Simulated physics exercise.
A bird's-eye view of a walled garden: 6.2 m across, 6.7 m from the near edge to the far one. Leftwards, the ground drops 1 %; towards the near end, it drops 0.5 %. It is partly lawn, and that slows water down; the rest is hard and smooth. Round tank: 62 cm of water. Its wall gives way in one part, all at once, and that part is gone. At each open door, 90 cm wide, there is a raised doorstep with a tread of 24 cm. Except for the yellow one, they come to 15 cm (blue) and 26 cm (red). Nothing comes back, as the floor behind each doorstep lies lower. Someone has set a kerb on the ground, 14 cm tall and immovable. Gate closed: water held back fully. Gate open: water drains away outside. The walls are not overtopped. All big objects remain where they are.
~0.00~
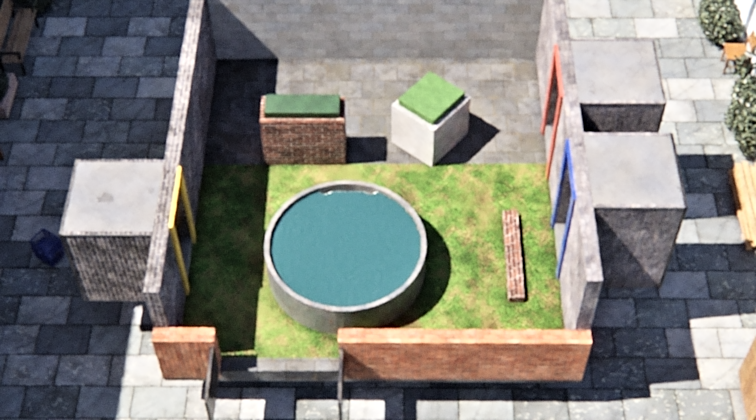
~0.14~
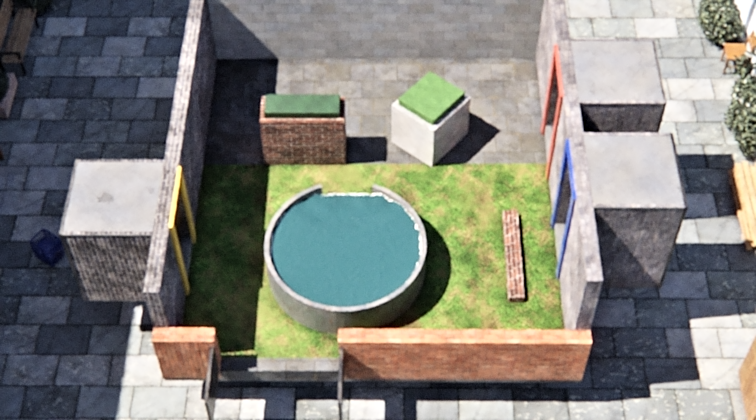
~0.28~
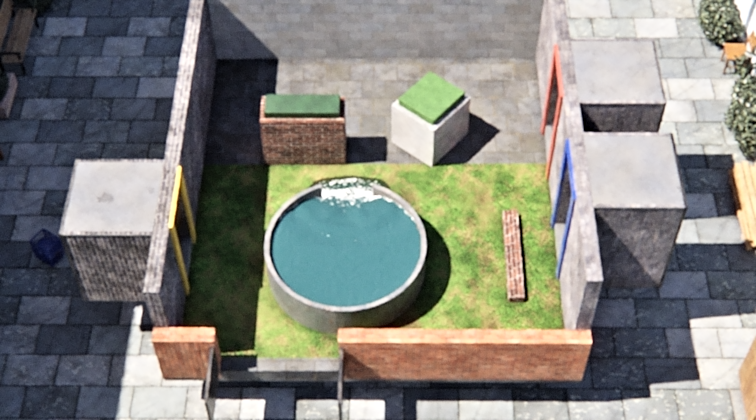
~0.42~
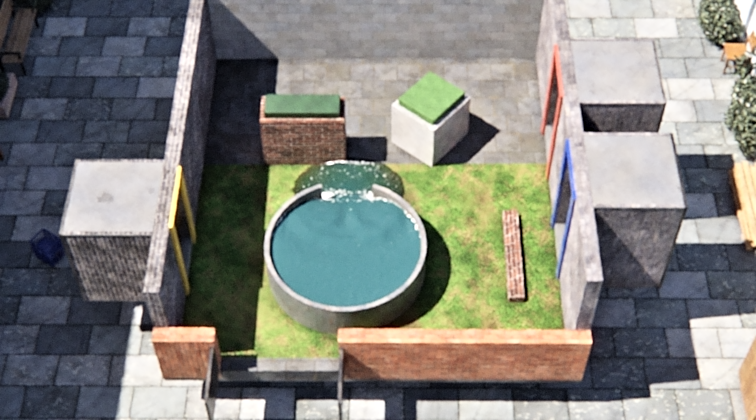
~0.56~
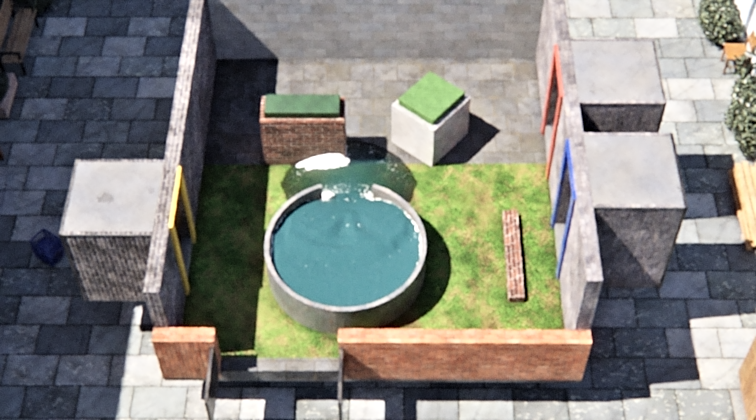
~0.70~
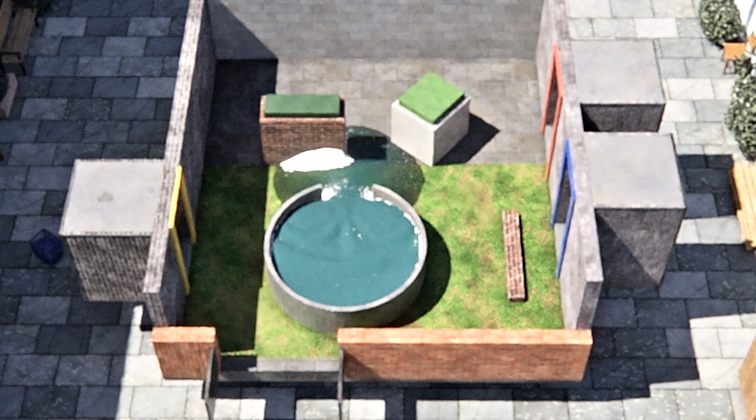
In a walled garden, water pours from the round tank's far side and spreads outward.
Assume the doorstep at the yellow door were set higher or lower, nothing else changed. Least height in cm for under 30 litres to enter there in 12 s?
Roughly 5.5 cm.
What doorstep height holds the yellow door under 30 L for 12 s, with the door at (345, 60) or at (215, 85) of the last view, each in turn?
You'd want about 13.0 cm there first, then about 11.0 cm.
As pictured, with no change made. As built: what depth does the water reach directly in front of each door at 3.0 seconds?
Depths, in cm - yellow: 7, blue: 0, red: 0.
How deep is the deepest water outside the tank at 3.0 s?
It gets to close to 27 centimetres there.
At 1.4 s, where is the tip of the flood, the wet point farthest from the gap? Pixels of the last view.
Roughly at (384, 72) in the last view.
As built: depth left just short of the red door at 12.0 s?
It stands about 4.5 centimetres deep.
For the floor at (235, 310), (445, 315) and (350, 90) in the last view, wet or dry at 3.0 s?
In turn: Not reached, still dry, under water.
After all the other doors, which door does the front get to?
The blue one.
After 1.4 s water covers 20 % of the floor, deepest (39 cm) near (333, 166); it has not reached the yellow door.
After 3.0 s water covers 50 % of the floor, deepest (27 cm) near (333, 174); 7 cm at the yellow door, 0 litres in over its 20 cm doorstep.
After 12.0 s water covers 100 % of the floor, deepest (12 cm) near (179, 357); 9 cm at the yellow door, 0 litres in over its 20 cm doorstep.
At the yellow door as built, the water arrived by 2.6 s and peaked near 10 cm at 10.4 s.
Run again over the same 12 s with other heights there, 42 litres in over 5 cm, 12 litres over 7 cm. The limit of 30 litres is kept from about 5.5 cm up.
